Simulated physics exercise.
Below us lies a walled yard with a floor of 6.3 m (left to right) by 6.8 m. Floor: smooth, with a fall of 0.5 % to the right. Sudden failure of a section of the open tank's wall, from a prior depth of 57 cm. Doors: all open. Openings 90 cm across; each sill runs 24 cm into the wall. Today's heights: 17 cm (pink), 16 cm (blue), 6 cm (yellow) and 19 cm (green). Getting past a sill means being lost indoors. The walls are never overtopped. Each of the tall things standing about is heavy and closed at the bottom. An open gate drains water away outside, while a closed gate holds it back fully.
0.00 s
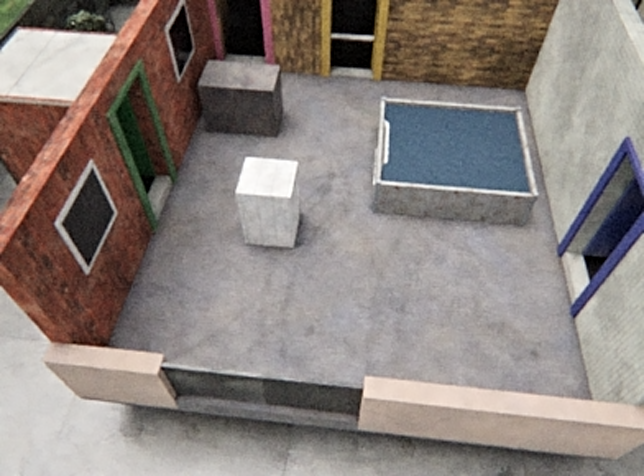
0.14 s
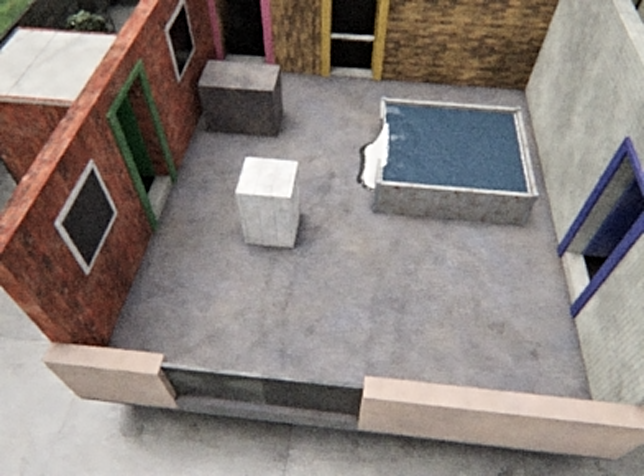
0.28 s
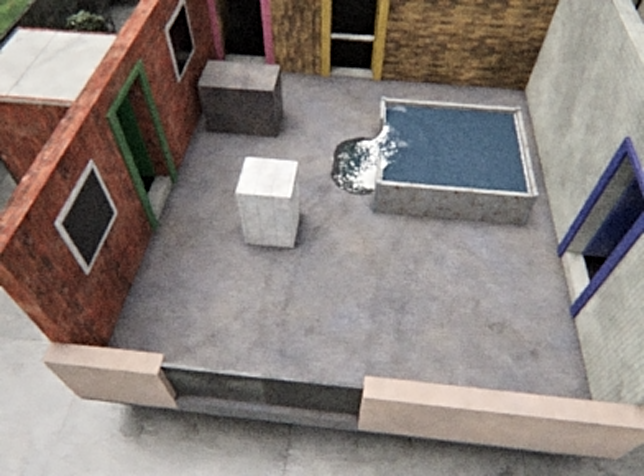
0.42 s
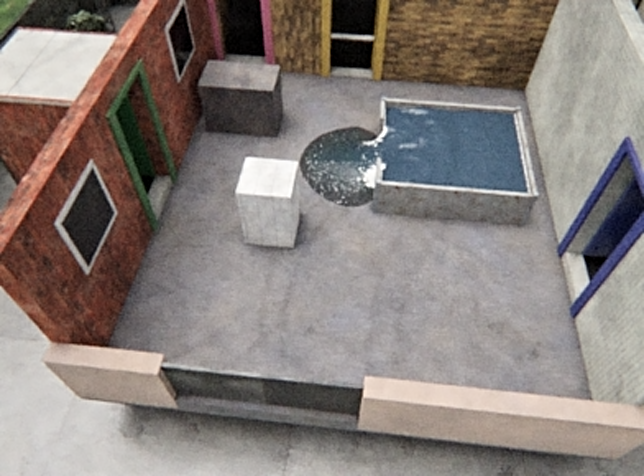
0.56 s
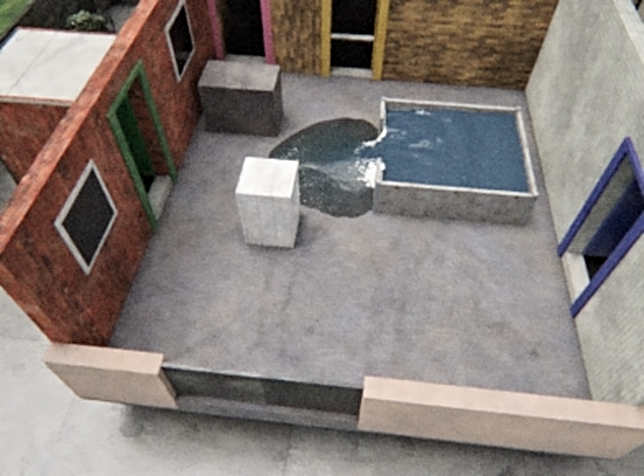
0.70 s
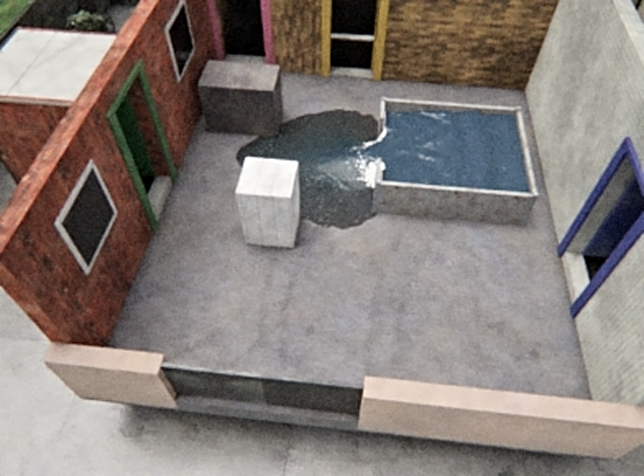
A walled yard with a grey floor is seen from above by a camera that stays still. A raised rectangular tank of blue water stands at the right, a white block and a dark grey block stand left of it, and green, pink, yellow and blue-framed openings line the walls. Water bursts through the tank's left side, then spreads leftward in a widening dark pool, passing behind the white block.
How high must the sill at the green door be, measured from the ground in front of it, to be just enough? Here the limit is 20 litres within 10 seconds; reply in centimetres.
About 17 cm.
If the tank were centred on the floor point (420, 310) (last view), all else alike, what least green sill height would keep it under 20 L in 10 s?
Minimum: Approx. 12.0 cm.
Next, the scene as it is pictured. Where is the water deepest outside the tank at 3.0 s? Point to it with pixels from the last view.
About (189, 146).
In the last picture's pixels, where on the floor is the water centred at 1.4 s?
The water's centre is at about (407, 169).
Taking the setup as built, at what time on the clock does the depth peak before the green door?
Peak time: About 2.4 s.
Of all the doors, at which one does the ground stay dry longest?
I'd say the blue one.
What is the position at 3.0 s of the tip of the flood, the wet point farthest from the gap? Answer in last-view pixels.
Lab note: Front tip approx. (98, 373).
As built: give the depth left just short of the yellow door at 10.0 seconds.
About 6.5 centimetres.
After 1.4 s water covers 25 % of the floor, deepest (31 cm) near (368, 169); it has not reached the green door.
After 3.0 s water covers 40 % of the floor, deepest (28 cm) near (189, 146); 21 cm at the green door, 8 litres in over its 19 cm sill.
After 10.0 s water covers 95 % of the floor, deepest (12 cm) near (541, 207); 8 cm at the green door, 11 litres in over its 19 cm sill.
At the green door as built, the water arrived by 1.5 s and peaked near 23 cm at 2.4 s.
With a sill of 15.5 cm, 32 litres would have come in within the 10 s; with 20.5 cm, 7 litres. So under 20 litres takes about 17 cm.
